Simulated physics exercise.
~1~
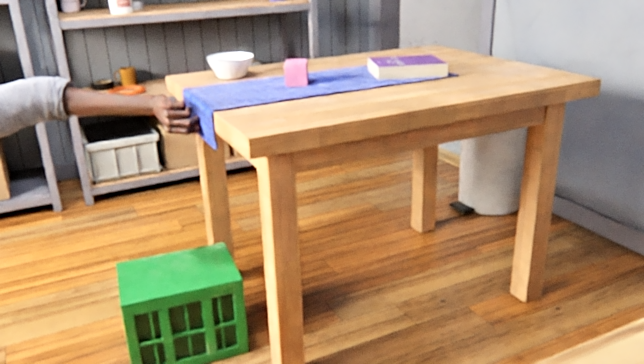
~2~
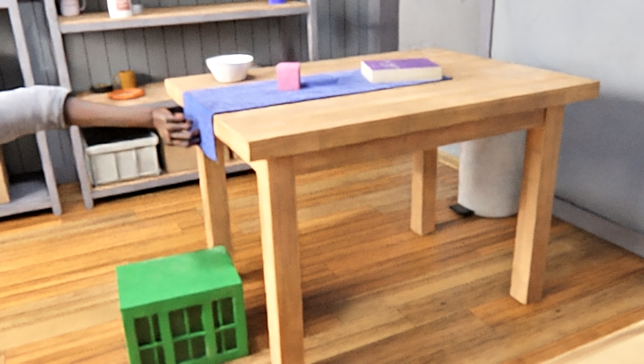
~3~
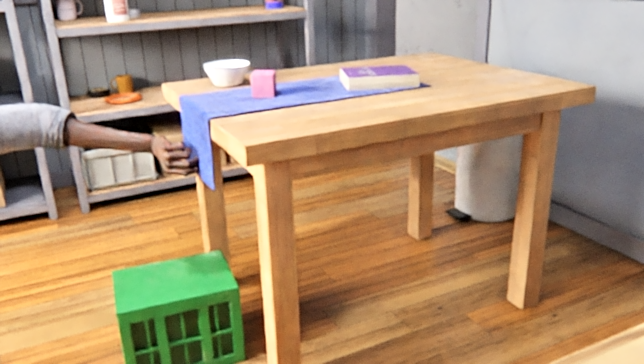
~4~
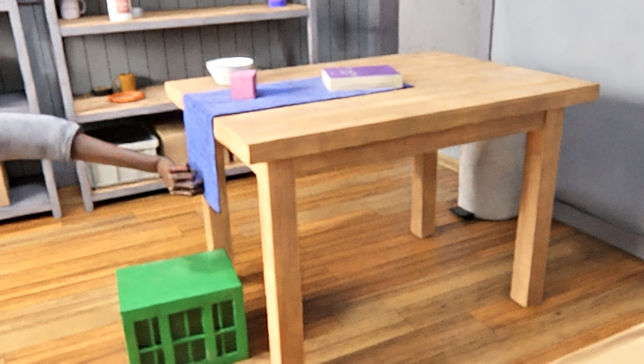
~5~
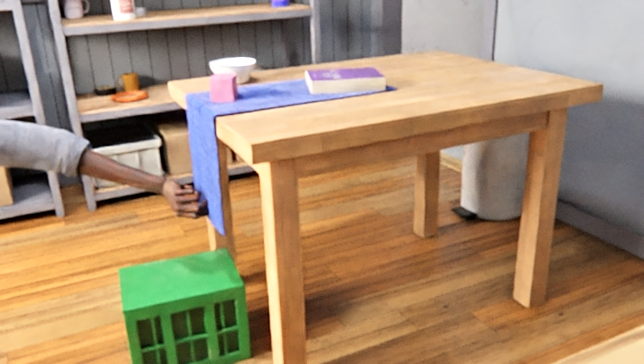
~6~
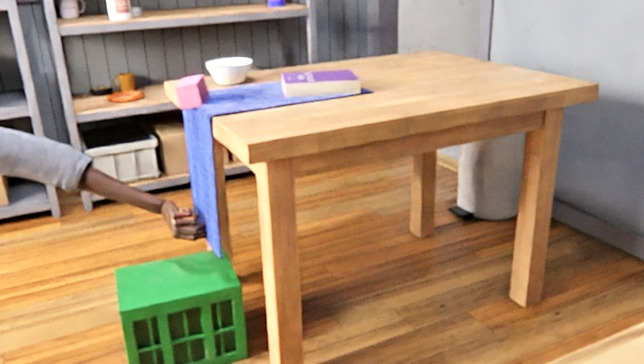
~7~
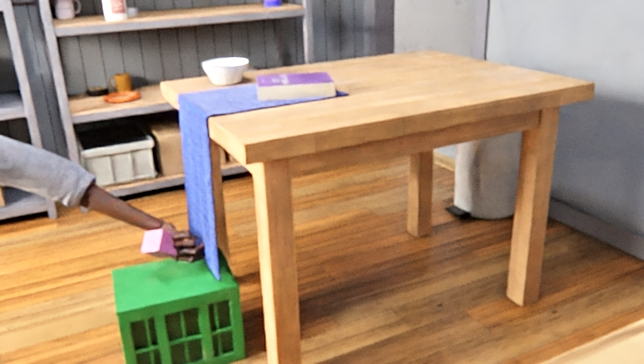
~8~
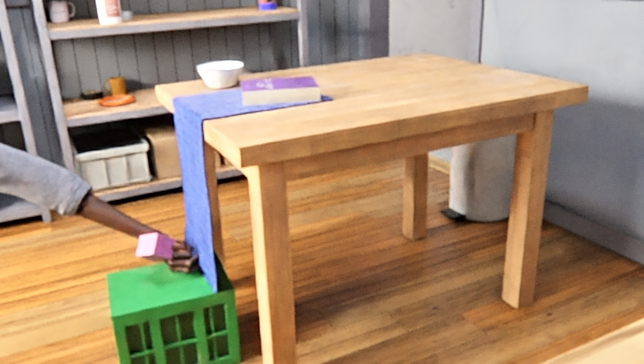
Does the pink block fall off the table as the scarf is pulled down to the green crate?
Yes, the pink block goes over the edge and drops. The white bowl stays up on the table.
